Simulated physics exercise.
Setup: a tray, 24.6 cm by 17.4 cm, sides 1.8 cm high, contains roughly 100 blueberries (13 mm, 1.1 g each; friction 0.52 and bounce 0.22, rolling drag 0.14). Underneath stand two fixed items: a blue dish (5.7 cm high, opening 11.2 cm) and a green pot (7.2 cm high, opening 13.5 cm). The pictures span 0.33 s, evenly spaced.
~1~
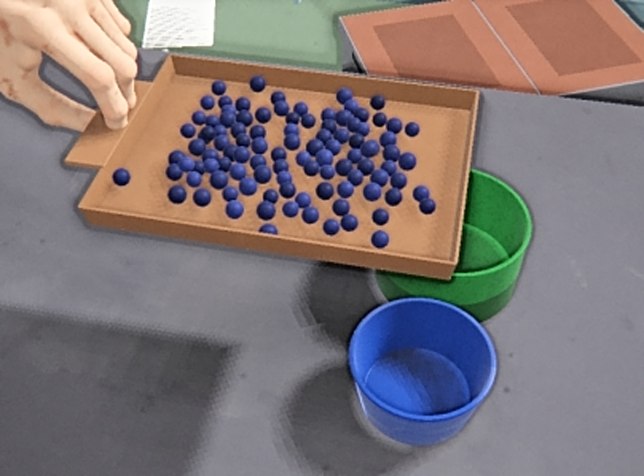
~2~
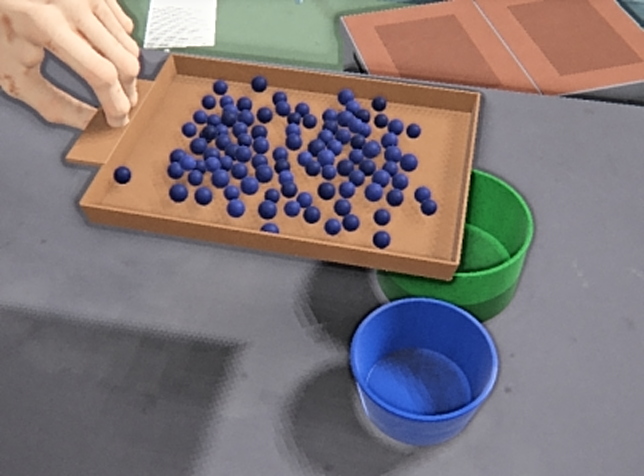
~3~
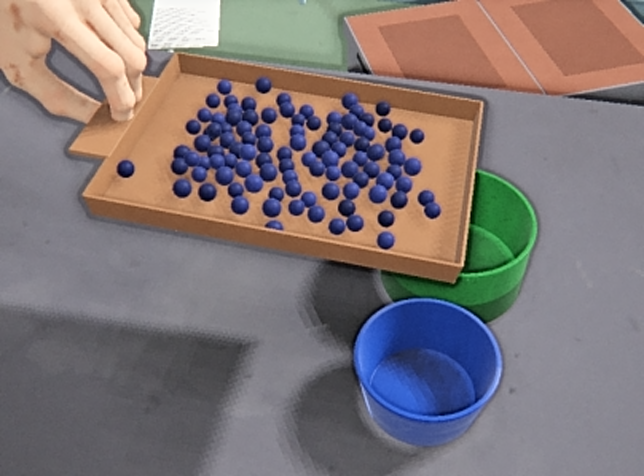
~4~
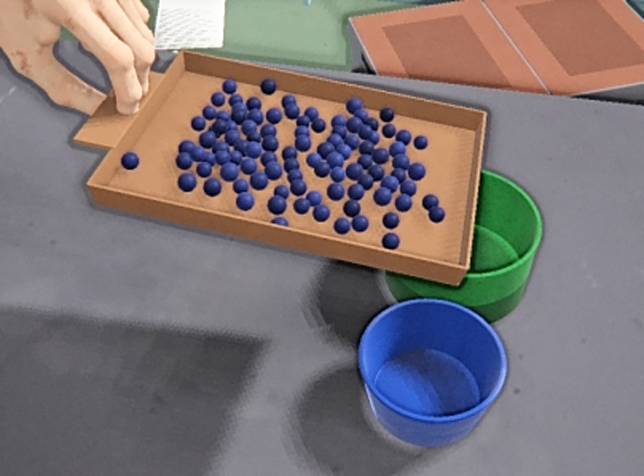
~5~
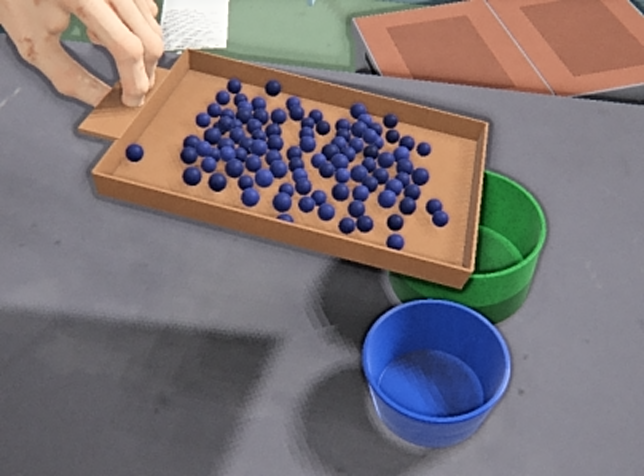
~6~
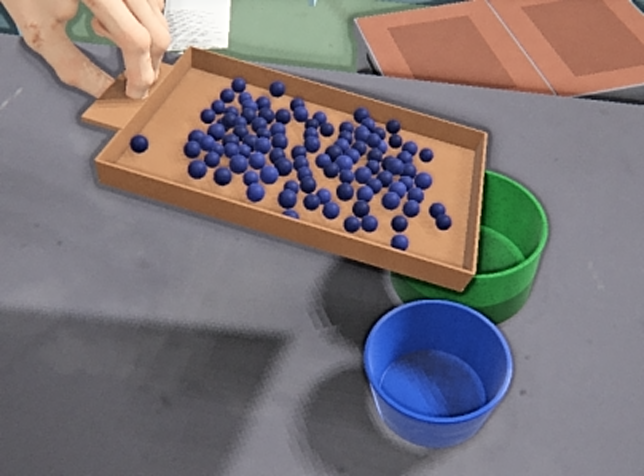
In the video, a hand holds a wooden tray scattered with many blueberries above a gray surface, beside a blue dish and a green pot, and gradually tilts it, lowering its right side while the berries barely shift.
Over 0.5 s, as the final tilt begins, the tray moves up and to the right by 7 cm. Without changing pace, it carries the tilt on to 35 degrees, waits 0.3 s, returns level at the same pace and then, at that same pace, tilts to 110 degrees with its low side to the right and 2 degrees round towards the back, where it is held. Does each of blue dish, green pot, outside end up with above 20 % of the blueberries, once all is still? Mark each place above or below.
Marks: Blue dish above, green pot above, outside above.
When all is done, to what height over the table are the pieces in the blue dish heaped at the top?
I'd guess close to 2.5 centimetres.
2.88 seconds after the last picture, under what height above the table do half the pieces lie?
The height comes out near 18 cm above the table.
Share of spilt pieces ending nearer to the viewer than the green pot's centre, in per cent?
About 100 percent.
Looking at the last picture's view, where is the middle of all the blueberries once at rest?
I'd say close to (425, 335).
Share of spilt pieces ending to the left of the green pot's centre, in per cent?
Roughly 90 percent.
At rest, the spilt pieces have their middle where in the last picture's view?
I'd point to about (378, 320).
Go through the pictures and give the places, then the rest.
In the first picture, tray at (261, 235); tilt 0 degrees; leading edge at (468, 168); middle of the load at (279, 155); blue dish at (422, 355); green pot at (453, 217).
In the second picture, tray at (262, 234); tilt 1 degrees; leading edge at (470, 169); middle of the load at (280, 155).
In the third picture, tray at (267, 231); tilt 4 degrees; leading edge at (473, 175); middle of the load at (284, 155).
In the fourth picture, tray at (273, 227); tilt 8 degrees; low side back right; leading edge at (478, 181); middle of the load at (289, 154).
In the fifth picture, tray at (279, 223); tilt 11 degrees; low side back right; leading edge at (481, 188); middle of the load at (294, 154).
In the sixth picture, tray at (283, 218); tilt 15 degrees; low side back right; leading edge at (481, 195); middle of the load at (299, 154); blue dish at (438, 357); green pot at (469, 219).
Then, 1.10 s after the last picture, tilt 17 degrees; tray 100 %; middle of all pieces on or above the table near (382, 154).
Then, 2.03 s after the last picture, tilt 29 degrees; tray 100 %; middle of all pieces on or above the table near (466, 131).
Then, 2.88 s after the last picture, tilt 76 degrees; tray 100 %; middle of all pieces on or above the table near (426, 185).
Then, 3.69 s after the last picture, tilt 110 degrees; blue dish 40 %, green pot 30 %, outside 30 %; middle of all pieces on or above the table near (421, 325).
In the end, tray 0 %, blue dish 40 %, green pot 30 %, outside 30 %.
